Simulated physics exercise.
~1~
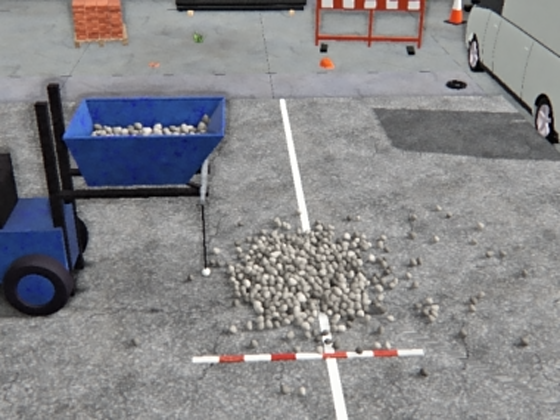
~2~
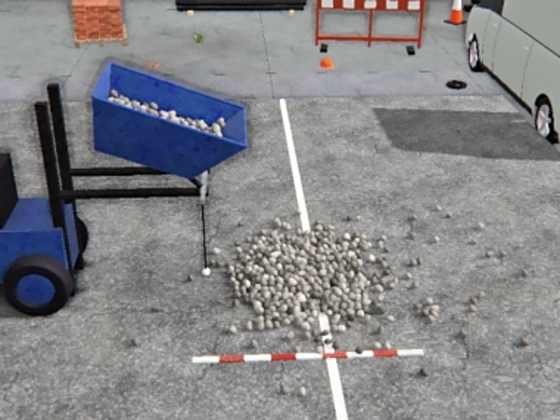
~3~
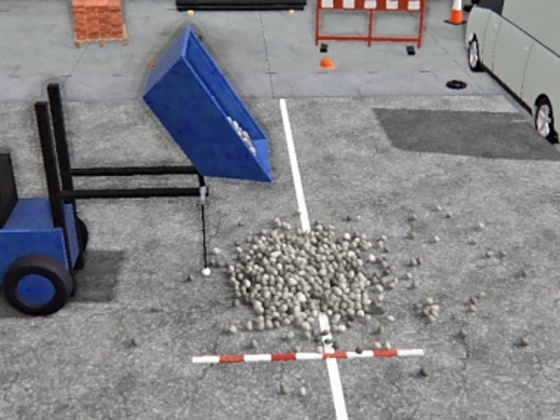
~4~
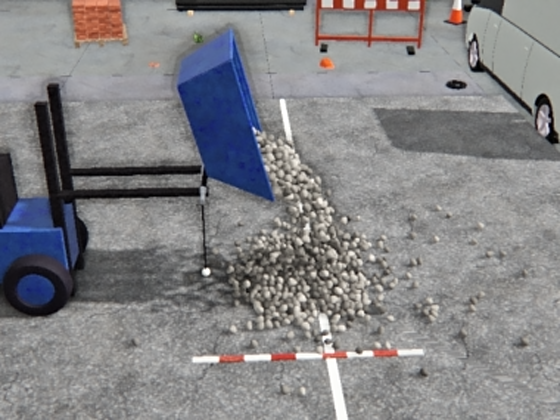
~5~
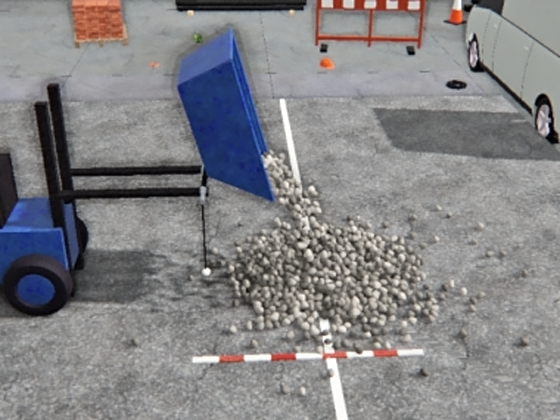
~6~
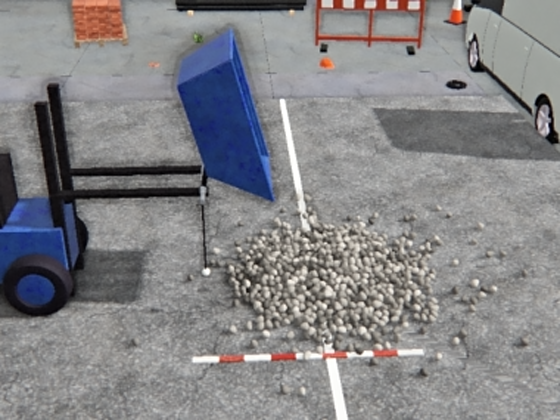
A blue skip tips steeply right, emptying its grey stones onto the pile across the white line.
